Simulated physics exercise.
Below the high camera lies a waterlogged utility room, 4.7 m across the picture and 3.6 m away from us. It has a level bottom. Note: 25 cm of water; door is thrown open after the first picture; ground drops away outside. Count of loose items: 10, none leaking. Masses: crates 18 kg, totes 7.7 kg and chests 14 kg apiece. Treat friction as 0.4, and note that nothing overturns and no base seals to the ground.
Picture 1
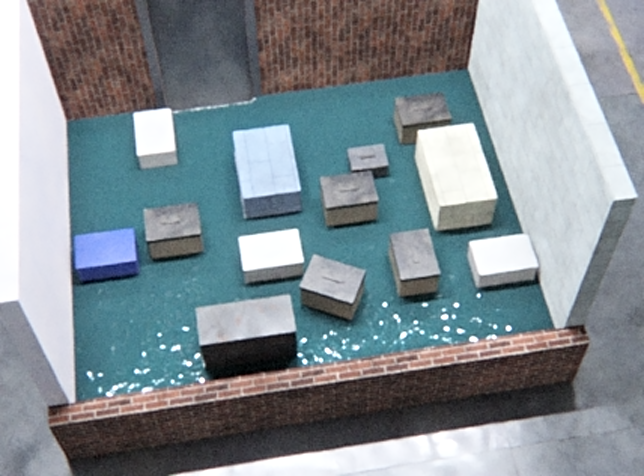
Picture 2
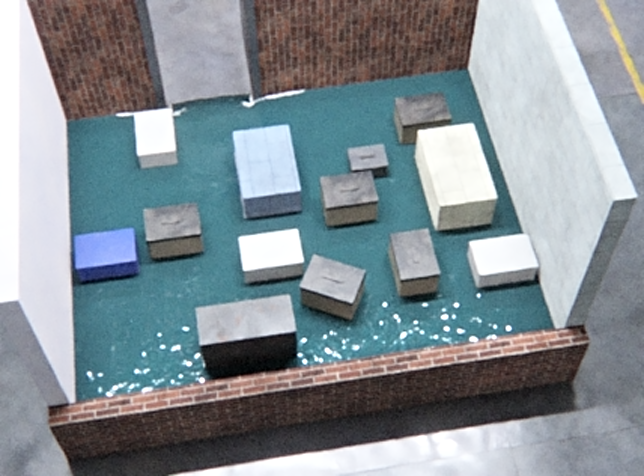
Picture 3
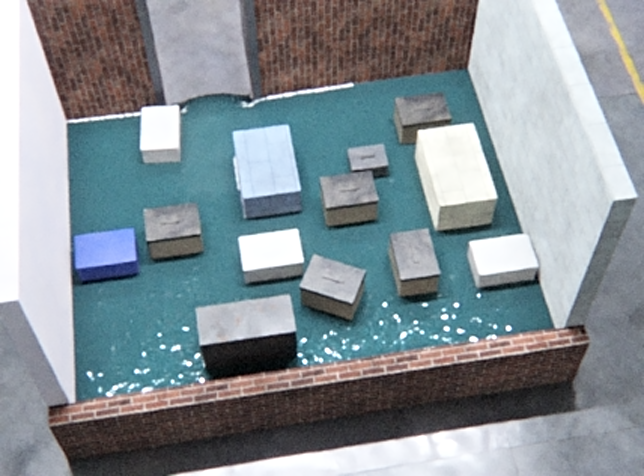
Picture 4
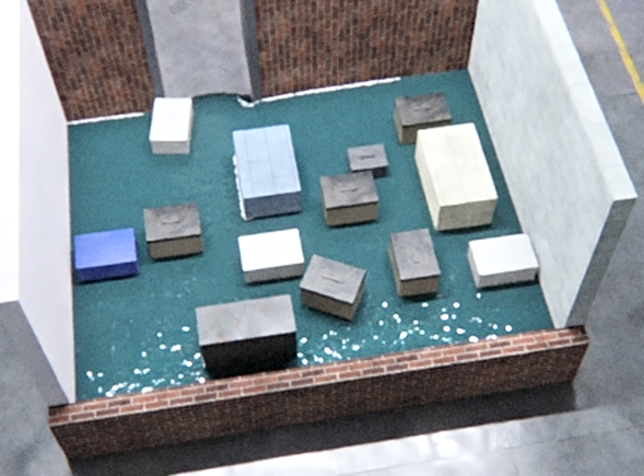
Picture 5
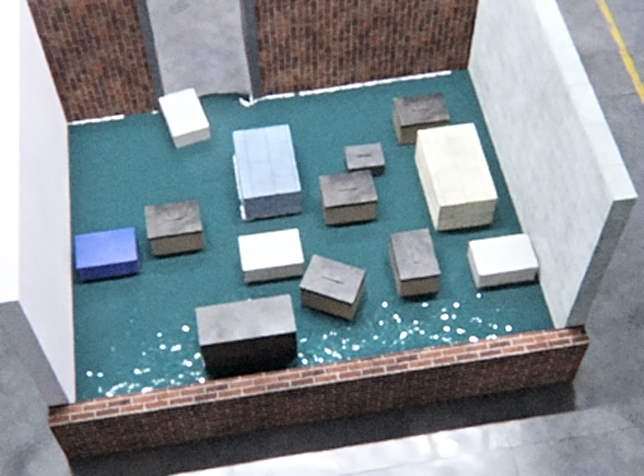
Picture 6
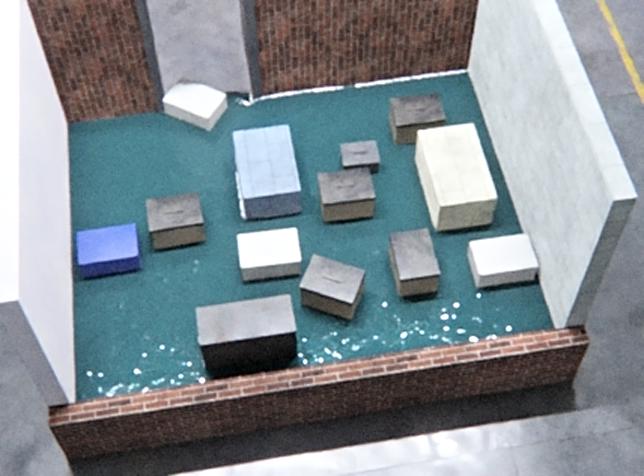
Flooded brick-walled room with its door opening, a white box drifting to the doorway and turning as other boxes barely shift.
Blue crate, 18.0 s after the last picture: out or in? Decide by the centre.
Out.
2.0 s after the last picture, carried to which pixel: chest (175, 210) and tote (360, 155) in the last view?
About (168, 174) for the first and (342, 134) for the second.
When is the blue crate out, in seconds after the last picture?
At roughly 12.0 seconds.
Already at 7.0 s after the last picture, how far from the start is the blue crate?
I'd put it at around 120 cm.
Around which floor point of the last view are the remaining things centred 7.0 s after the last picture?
Near (298, 203).
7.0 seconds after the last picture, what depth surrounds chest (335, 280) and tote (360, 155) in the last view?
18 and 17 cm.
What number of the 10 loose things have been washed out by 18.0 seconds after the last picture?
The answer is 6 at that time.
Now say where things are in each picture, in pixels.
The blue crate at (105, 248) floats; about 3830 L in view; 0 of 10 have shifted, in the first frame.
The blue crate at (105, 248), afloat; about 3800 L in view; 0 of 10 have shifted, in the second frame.
The blue crate at (105, 248) floats; 25 cm deep round most things; 1 of 10 have shifted, in the third frame.
The blue crate at (105, 248) floats; about 3700 L in view; 1 of 10 have shifted, in the fourth frame.
The blue crate at (106, 248) floats; about 3650 L in view; 2 of 10 have shifted, in the fifth frame.
The blue crate at (107, 244), afloat, 7 cm from its start; 23 cm deep round most things; 6 of 10 have shifted, in the sixth frame.
Then, 2.0 s after the last picture the blue crate is near (105, 211), 0.5 m from its start, afloat; 1 of 10 are out; 9 afloat.
Then, 7.0 s after the last picture the blue crate is near (121, 160), 1.2 m from its start, afloat; 2 of 10 are out; 8 afloat.
Then, 14.0 s after the last picture the blue crate has gone out; 6 of 10 are out; 4 afloat.
Then, 18.0 s after the last picture the blue crate has gone out; 6 of 10 are out; 4 afloat.
